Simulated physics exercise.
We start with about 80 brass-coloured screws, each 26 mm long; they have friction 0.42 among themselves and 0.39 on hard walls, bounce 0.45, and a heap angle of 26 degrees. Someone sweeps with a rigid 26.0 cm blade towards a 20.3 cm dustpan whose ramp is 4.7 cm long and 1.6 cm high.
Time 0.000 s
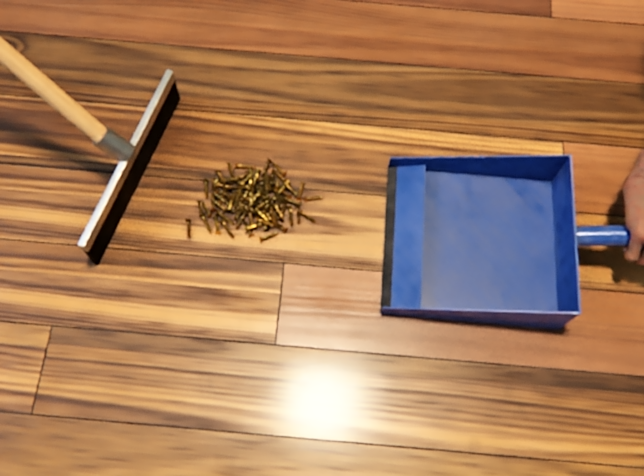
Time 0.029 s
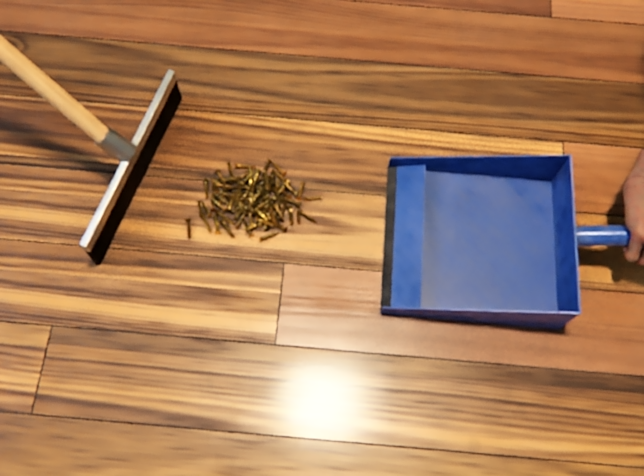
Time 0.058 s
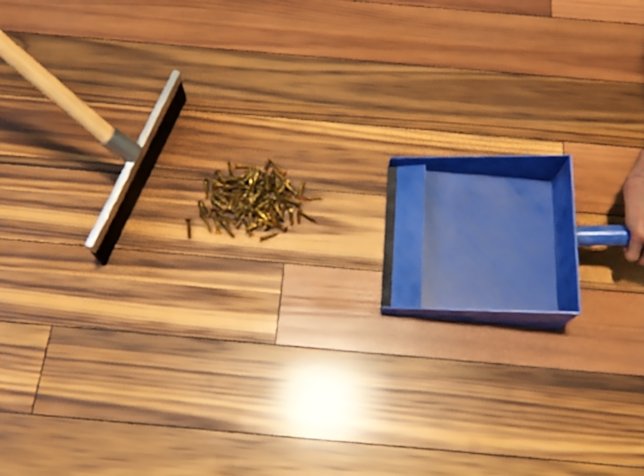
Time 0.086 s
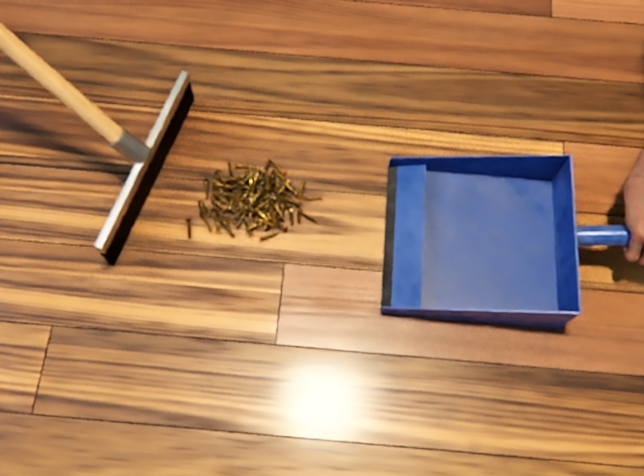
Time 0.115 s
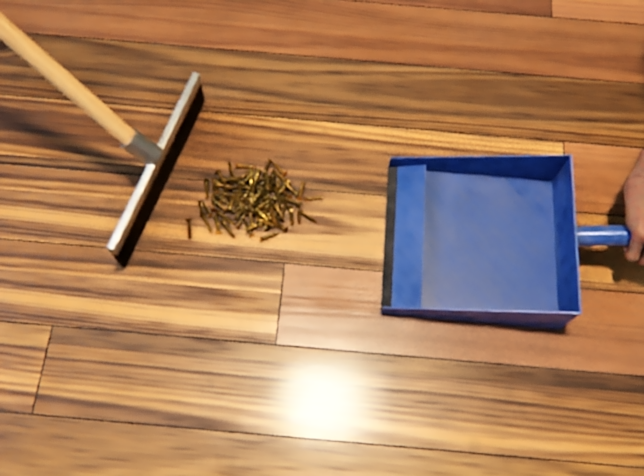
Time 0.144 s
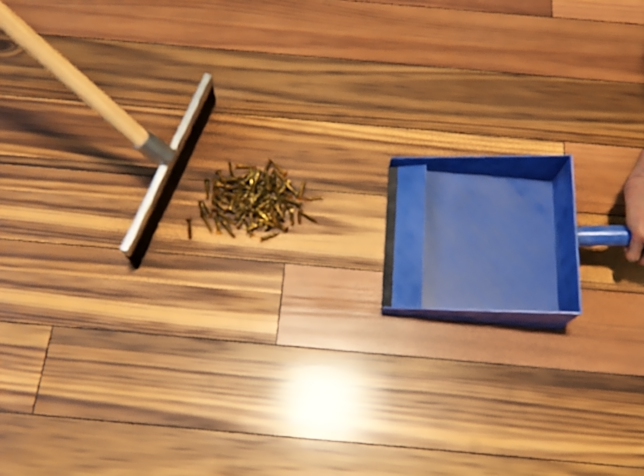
A broom-like blade on a wooden handle slides right, nearing a still pile of brass-coloured screws.
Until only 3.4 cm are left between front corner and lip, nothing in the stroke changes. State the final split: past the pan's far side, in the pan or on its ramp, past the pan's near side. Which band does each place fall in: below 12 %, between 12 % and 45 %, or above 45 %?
As I see it, far side: A slim portion, pan: A slim portion, near side: A slim portion.
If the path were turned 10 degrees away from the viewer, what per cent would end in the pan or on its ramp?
In that case some 0 per cent.
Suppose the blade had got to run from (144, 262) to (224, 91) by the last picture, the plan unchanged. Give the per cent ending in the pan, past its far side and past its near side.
That ends as pan 20, far 0, and near 0.
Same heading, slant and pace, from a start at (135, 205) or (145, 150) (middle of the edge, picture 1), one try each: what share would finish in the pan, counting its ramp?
About 5 and 0 per cent.
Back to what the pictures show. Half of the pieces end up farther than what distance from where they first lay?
Median shift: Approx. 14 cm.
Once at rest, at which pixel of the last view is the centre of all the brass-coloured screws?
I'd put it at about (361, 217).
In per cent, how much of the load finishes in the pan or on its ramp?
Result: Roughly 0 %.
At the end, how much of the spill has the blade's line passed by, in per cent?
Around 0 in a hundred.
After 0.35 s, middle of the blade 17 cm from the lip; 0 % over the lip, far side 0 %, near side 0 %.
After 0.48 s, middle of the blade 10 cm from the lip; 0 % over the lip, far side 5 %, near side 0 %.
Then, at 0.75 s, middle of the blade 7 cm from the lip; 0 % over the lip, far side 0 %, near side 0 %.
In the end, at 1.2 s, far side 0 %, pan 0 %, near side 0 %, in front of the lip or behind the blade 95 %.
